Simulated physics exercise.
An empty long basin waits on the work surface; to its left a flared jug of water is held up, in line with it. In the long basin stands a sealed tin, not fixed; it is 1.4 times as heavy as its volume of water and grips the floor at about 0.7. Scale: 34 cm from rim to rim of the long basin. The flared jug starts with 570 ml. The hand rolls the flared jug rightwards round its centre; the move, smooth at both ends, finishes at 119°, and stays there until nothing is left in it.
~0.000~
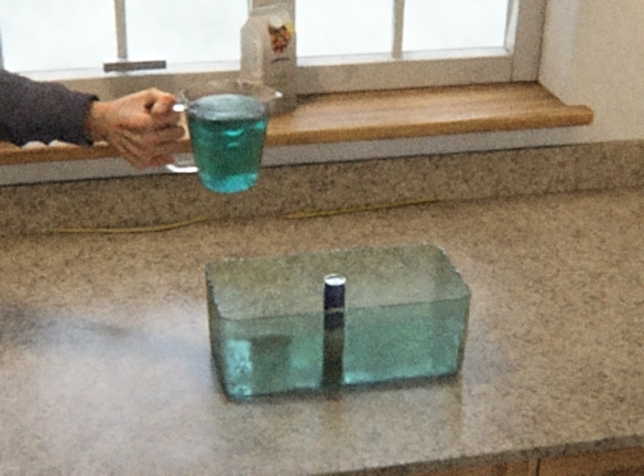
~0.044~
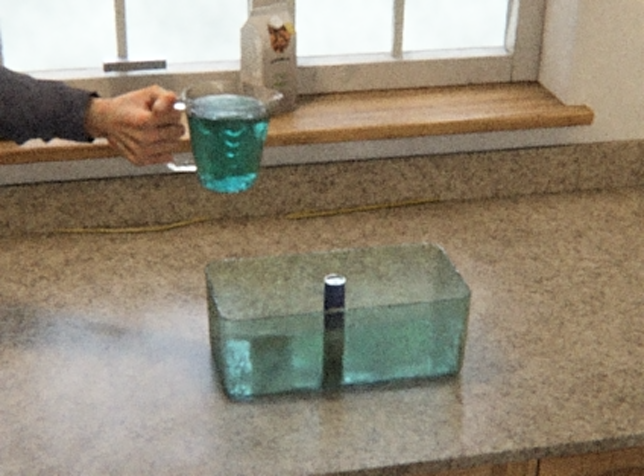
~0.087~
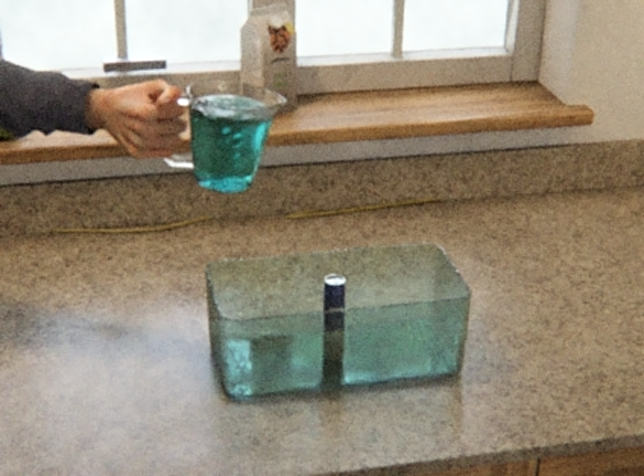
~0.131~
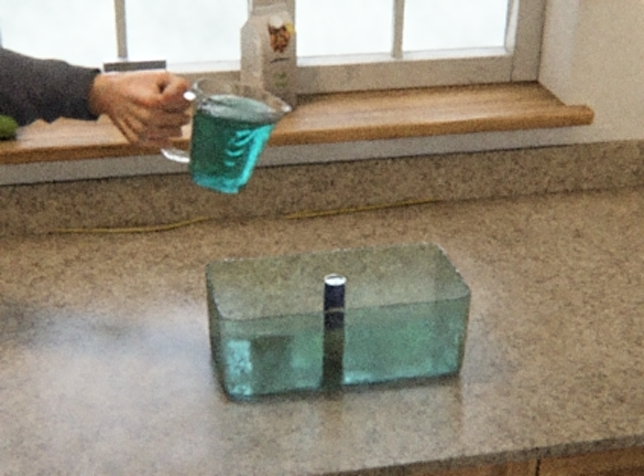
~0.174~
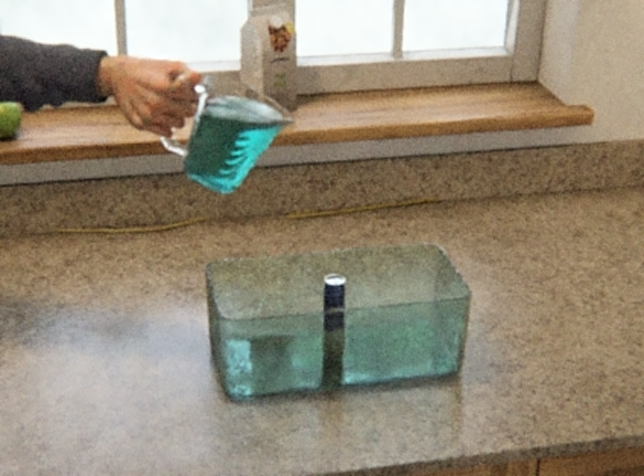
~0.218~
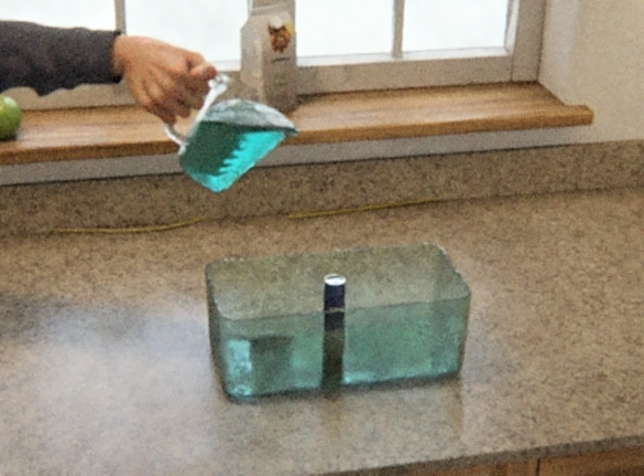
A hand in a dark sleeve holds a clear flared jug of blue-green water by its handle at the upper left, seen from slightly above a speckled stone counter beneath a bright window. Below stands a long, clear greenish basin with a dark, pale-topped tin at its middle, and a carton rests on the wooden sill. The hand rolls the jug rightwards, slowly then further, while the camera stays still.
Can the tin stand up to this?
The tin goes over.
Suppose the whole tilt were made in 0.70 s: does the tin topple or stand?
The tin goes over.
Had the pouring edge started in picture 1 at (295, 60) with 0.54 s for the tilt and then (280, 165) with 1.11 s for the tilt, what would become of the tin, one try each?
First it goes over; then it remains upright.
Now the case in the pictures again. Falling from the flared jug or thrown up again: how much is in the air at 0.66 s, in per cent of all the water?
Near 14 in a hundred.
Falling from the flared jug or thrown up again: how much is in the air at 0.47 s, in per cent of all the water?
Near 48 in a hundred.
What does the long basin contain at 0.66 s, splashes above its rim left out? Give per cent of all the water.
Near 86 in a hundred.
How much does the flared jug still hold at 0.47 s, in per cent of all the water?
Near 34 in a hundred.
After 0.47 s the tilt is 112° and 34 per cent is still to pour; the tin stands where it began.
After 0.66 s the tilt is 119° and 1 per cent is still to pour; the tin stands 1 cm from where it began.
After 0.85 s the tilt is 119° and 0 per cent is still to pour; the tin leans 43°.
After 1.06 s the tilt is 119° and 0 per cent is still to pour; the tin lies on its side.
In the end the tin lies on its side.
